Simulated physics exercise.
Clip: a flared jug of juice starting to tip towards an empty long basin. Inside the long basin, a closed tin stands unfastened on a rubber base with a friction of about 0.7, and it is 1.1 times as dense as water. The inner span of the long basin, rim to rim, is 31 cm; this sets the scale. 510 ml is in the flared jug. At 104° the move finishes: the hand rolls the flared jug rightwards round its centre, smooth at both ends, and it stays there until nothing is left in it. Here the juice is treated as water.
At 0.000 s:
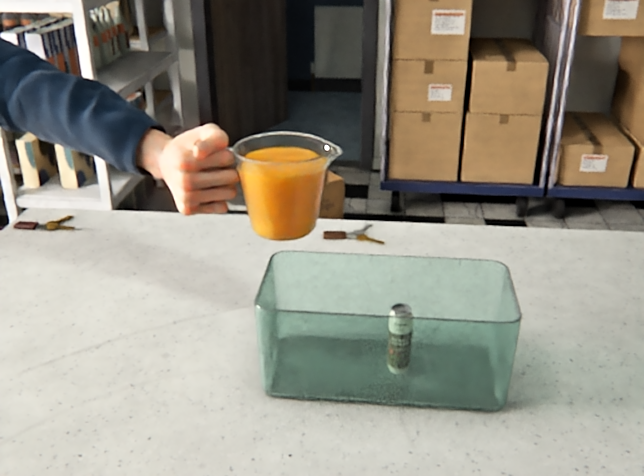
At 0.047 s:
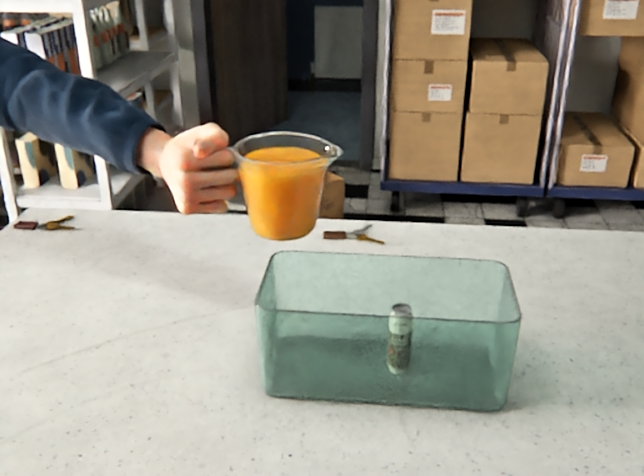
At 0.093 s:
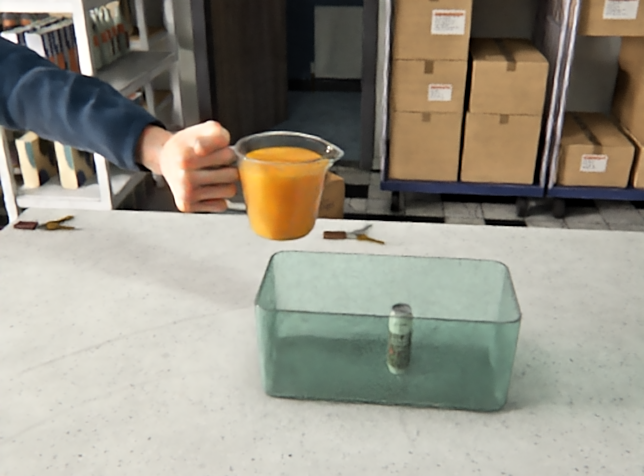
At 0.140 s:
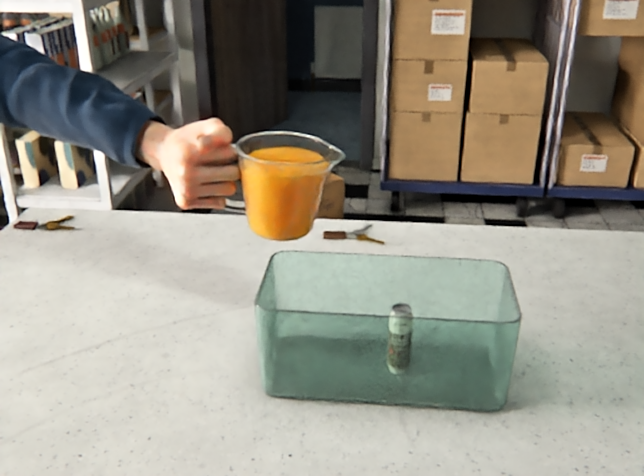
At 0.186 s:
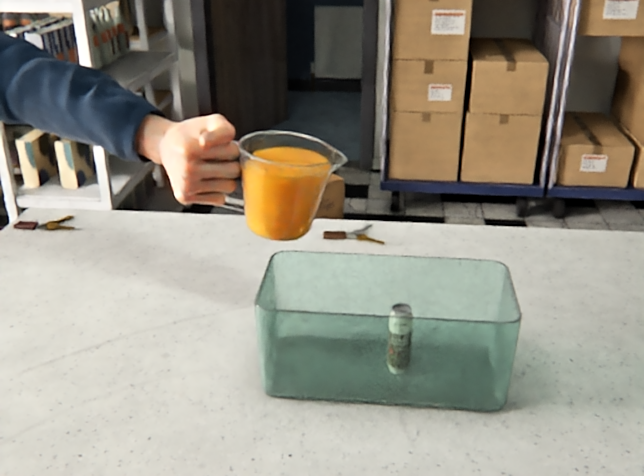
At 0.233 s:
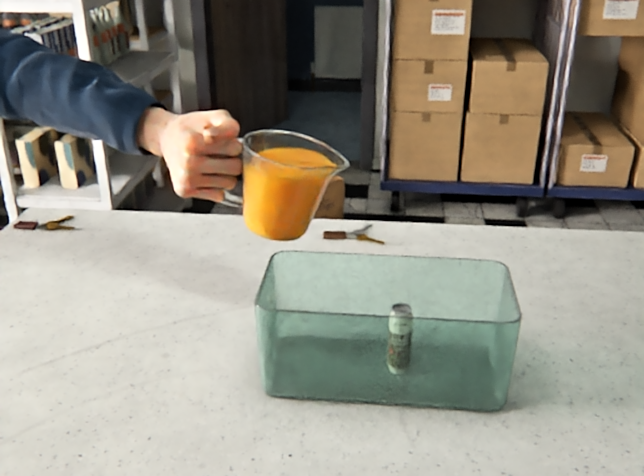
A hand holding a clear jug of orange juice above a greenish basin with a small tin inside, slowly tilting it rightwards.
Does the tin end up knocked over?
Yes.
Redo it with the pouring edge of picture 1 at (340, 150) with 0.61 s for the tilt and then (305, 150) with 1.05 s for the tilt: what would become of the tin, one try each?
First it falls; then it stays up.
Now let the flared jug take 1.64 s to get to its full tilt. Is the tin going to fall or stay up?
After the tilt, the tin has tipped over.
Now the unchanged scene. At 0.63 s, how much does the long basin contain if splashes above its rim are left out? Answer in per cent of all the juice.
Near 10 in a hundred.
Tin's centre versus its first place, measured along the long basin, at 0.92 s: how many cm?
Roughly 2 cm.
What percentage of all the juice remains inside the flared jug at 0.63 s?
Roughly 68 percent.
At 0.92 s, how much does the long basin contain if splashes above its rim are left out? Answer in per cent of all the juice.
Near 74 per cent of the total.
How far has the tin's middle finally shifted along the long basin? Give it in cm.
In the end the tin's centre has shifted about 8.0 centimetres.
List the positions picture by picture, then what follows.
Tilt 0°; pouring edge (342, 151); surface from (241, 158) to (328, 161); the long basin's rim runs from (264, 279) to (514, 291); the tin's top is at (401, 311), in the first frame.
Tilt 1°; pouring edge (343, 152); surface from (242, 157) to (328, 160), in the second frame.
Tilt 2°; pouring edge (344, 153); surface from (242, 157) to (328, 162), in the third frame.
Tilt 4°; pouring edge (345, 156); surface from (243, 157) to (330, 162), in the fourth frame.
Tilt 8°; pouring edge (347, 160); surface from (246, 157) to (331, 162), in the fifth frame.
Tilt 12°; pouring edge (349, 164); surface from (247, 158) to (337, 164), in the sixth frame.
By 0.63 s the tilt is 68° and 68 per cent is still to pour; the tin stands where it began.
By 0.92 s the tilt is 100° and 13 per cent is still to pour; the tin stands 2 cm from where it began.
By 1.22 s the tilt is 104° and 0 per cent is still to pour; the tin lies on its side.
By 1.55 s the tilt is 104° and 0 per cent is still to pour; the tin lies on its side.
At rest the tin lies on its side.
